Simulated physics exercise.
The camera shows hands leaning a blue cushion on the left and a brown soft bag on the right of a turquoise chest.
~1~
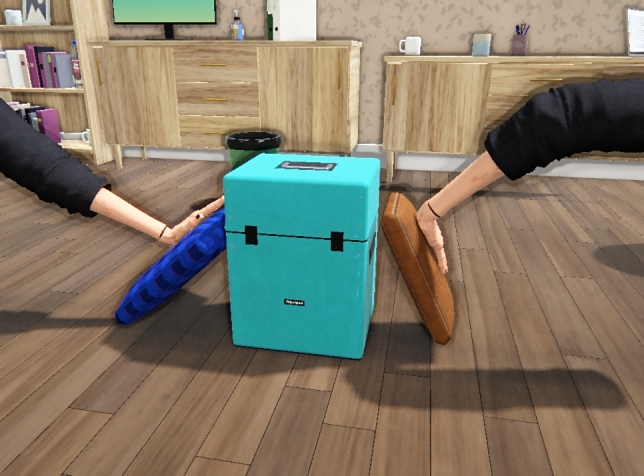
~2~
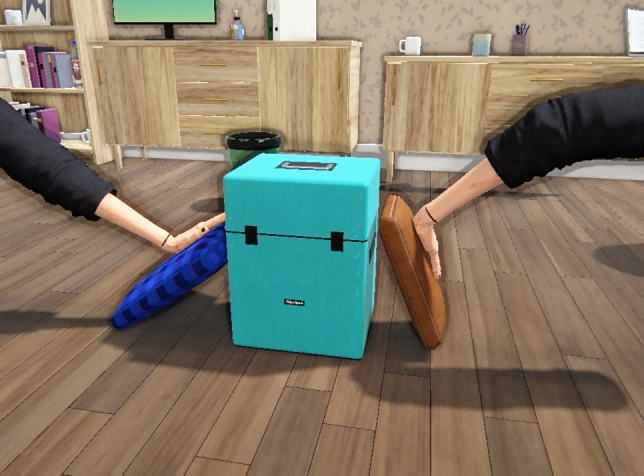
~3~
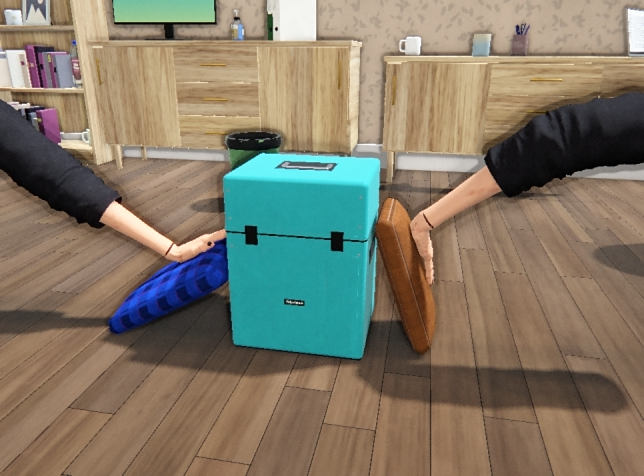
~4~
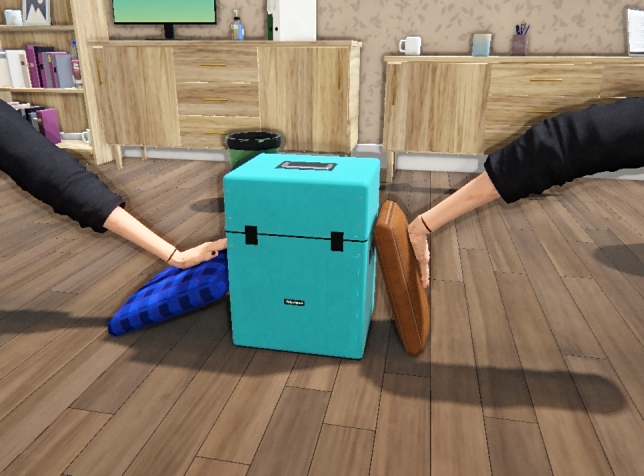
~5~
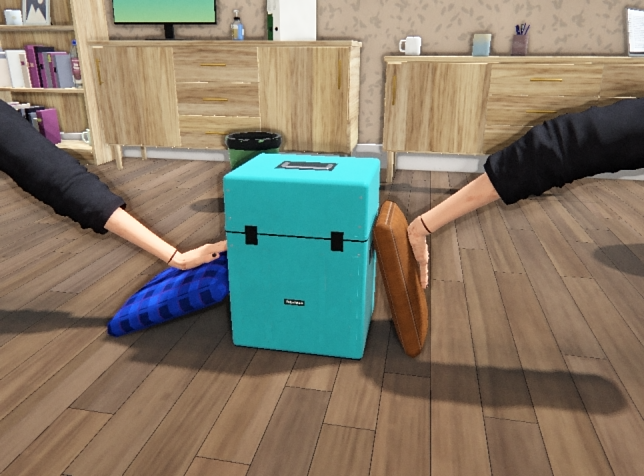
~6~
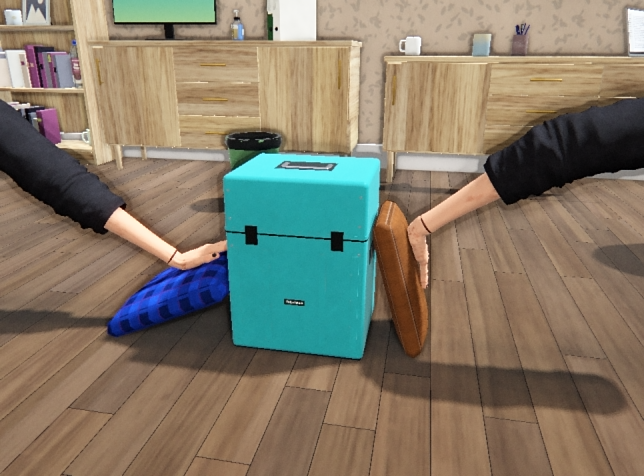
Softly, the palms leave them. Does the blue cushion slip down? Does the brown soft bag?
Checking both, the blue cushion slips down, the brown soft bag does not slip.
Then, 0.24 s later than the last view, cushion flat on the floor near (189, 301); soft bag against the side near (401, 277).
Finally, cushion flat on the floor near (190, 301); soft bag against the side near (401, 277). The blue cushion slips and lies down and the brown soft bag holds its lean.
